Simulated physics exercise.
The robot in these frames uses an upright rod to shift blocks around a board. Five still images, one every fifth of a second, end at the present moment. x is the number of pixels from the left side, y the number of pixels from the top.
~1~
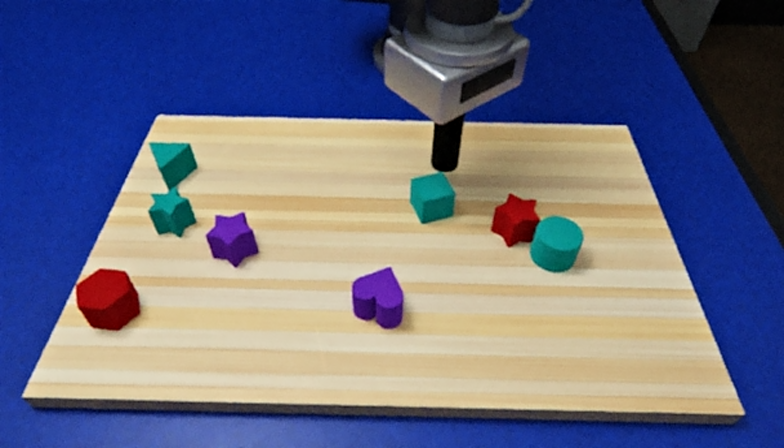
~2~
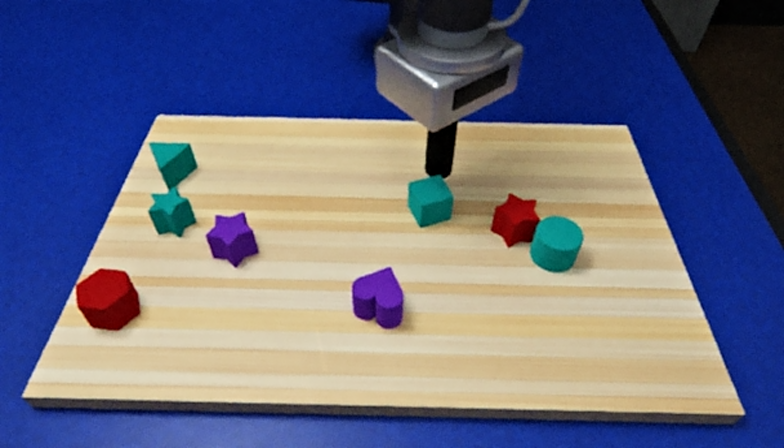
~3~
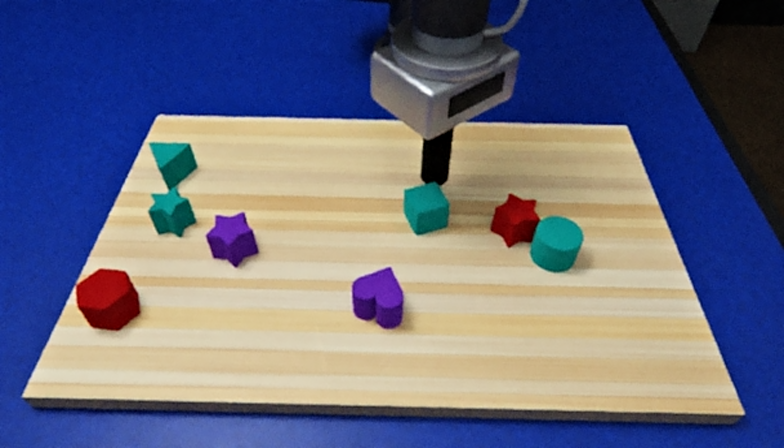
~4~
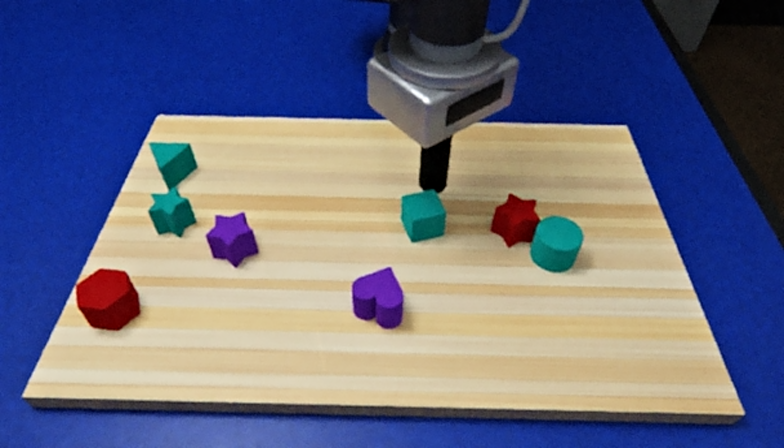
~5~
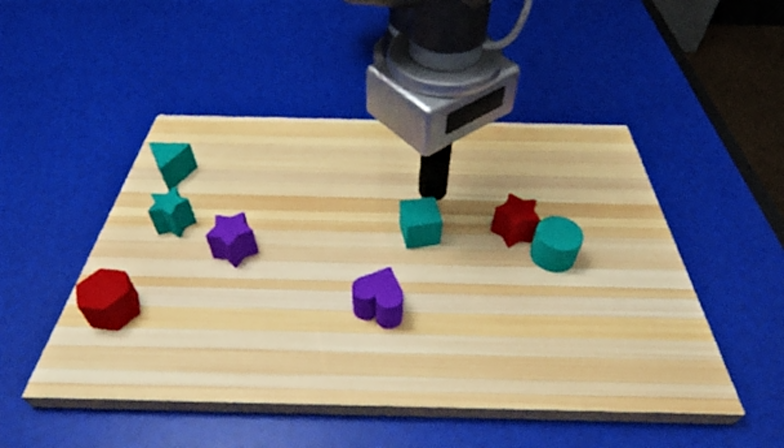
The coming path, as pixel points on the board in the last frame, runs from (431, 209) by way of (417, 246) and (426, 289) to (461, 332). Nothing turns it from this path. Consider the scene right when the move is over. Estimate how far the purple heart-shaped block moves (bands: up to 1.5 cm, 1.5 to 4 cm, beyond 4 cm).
Its final spot will lie 1.5 to 4 cm from the current one.
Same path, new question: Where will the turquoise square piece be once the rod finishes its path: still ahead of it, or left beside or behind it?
That block drops off.
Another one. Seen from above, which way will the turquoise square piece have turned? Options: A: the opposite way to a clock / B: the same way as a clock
The one that fits is B, the same way as a clock.
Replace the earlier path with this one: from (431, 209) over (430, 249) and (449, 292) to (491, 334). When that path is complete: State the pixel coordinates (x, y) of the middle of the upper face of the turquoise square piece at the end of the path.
I'd say the turquoise square piece ends with its top centre at (402, 255).
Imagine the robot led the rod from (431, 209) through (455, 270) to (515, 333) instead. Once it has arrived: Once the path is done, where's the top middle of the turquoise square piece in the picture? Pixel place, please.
I think it will end close to (415, 241).
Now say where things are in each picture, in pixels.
Rod tip (444, 164); block tops, purple heart-shaped block (380, 287); turquoise square piece (433, 186); red star (519, 208), in the first picture.
Rod (438, 170); turquoise square piece (431, 189), in the second picture.
Rod (434, 177); turquoise square piece (427, 196), in the third picture.
Rod (433, 184); turquoise square piece (424, 204), in the fourth picture.
Rod (432, 191); purple heart-shaped block (380, 287); turquoise square piece (421, 211); red star (519, 208), in the fifth picture.
What follows on the original path. One third of the way, rod (418, 229); turquoise square piece (405, 247), turned 30° clockwise.
Two thirds of the way, rod (428, 273); purple heart-shaped block (364, 304); turquoise square piece (394, 277), turned 75° clockwise.
At the end, rod (464, 316); purple heart-shaped block (364, 304); turquoise square piece (394, 277), turned 75° clockwise; red star in place.
